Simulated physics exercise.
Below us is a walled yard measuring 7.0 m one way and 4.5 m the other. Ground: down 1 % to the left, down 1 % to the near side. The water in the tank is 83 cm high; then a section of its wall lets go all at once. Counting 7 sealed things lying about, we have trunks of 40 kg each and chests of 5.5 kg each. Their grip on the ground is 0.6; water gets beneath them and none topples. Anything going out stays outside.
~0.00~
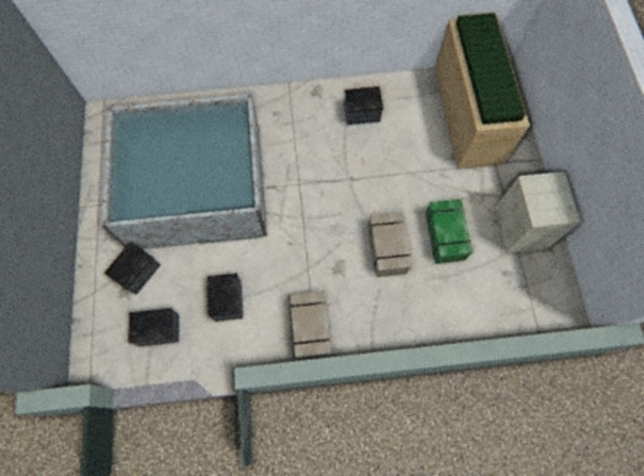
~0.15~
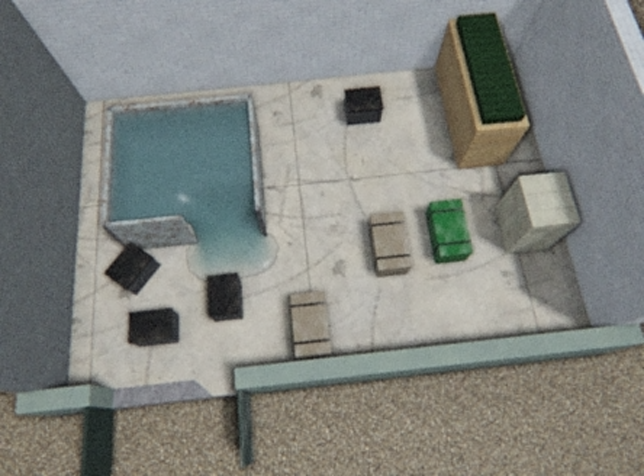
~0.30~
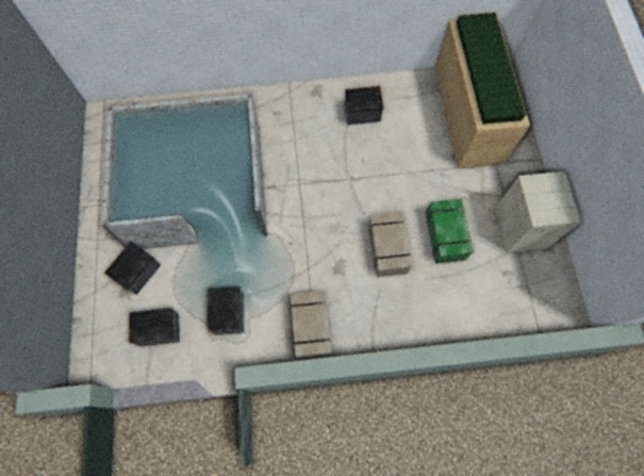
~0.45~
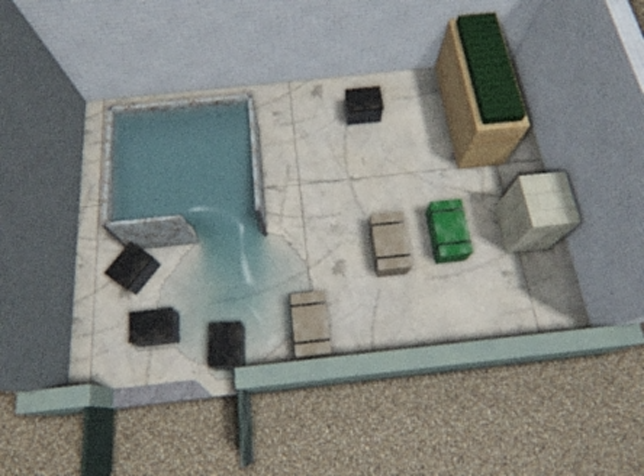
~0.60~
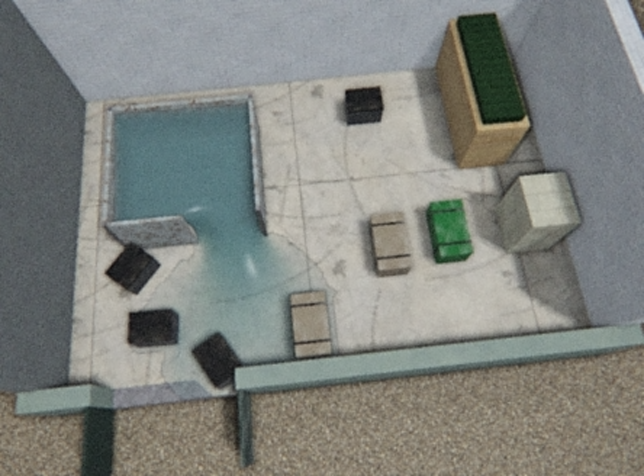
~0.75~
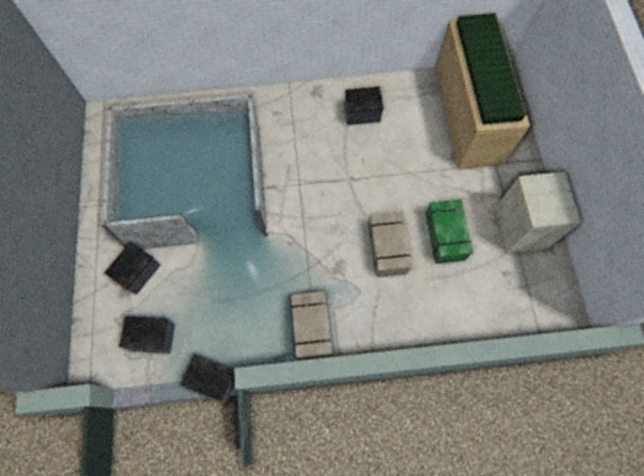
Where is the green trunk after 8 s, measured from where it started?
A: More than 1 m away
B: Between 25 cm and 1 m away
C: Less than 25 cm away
Less than 25 cm away (C).
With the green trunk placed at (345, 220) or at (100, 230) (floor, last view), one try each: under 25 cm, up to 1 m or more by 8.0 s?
Order of tries: It keeps its spot; it keeps its spot.
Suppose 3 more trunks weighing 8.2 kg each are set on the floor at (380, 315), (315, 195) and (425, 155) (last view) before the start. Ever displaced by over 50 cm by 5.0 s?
Taking them in order: Far enough, not far enough and not far enough.
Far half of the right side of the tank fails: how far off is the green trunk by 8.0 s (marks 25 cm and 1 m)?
So the green trunk winds up far off.
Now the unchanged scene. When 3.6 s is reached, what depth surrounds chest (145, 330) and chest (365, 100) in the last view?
First roughly 3 cm, second roughly 0 cm.
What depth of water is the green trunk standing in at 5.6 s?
Somewhere close to 7 cm.
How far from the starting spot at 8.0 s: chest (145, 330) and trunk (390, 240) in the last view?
Lab note - net shifts in turn: 80 cm; 0 cm.
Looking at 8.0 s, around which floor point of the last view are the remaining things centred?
It works out to somewhere near (332, 247) on the floor.
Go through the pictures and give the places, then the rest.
The first picture shows the green trunk at (452, 226), on the bottom; 3.2 m2 under water; 0 of 7 have shifted.
The second picture shows the green trunk at (452, 226) rests on the ground; water covers 3.8 m2; 0 of 7 have shifted.
The third picture shows the green trunk at (452, 226), on the bottom; 4.7 m2 under water; 1 of 7 have shifted.
The fourth picture shows the green trunk at (452, 226) rests on the ground; water covers 5.9 m2; 1 of 7 have shifted.
The fifth picture shows the green trunk at (452, 226), on the bottom; 6.9 m2 under water; 1 of 7 have shifted.
The sixth picture shows the green trunk at (452, 226) rests on the ground; 7.6 m2 under water; 2 of 7 have shifted.
After 1.6 s the green trunk is near (452, 226), 0.0 m from its start, aground; 1 of 7 are out; 0 afloat.
After 3.6 s the green trunk is near (452, 226), 0.0 m from its start, aground; 1 of 7 are out; 1 afloat.
After 5.6 s the green trunk is near (452, 226), 0.0 m from its start, aground; 1 of 7 are out; 2 afloat.
After 8.0 s the green trunk is near (452, 226), 0.0 m from its start, aground; 1 of 7 are out; 1 afloat.
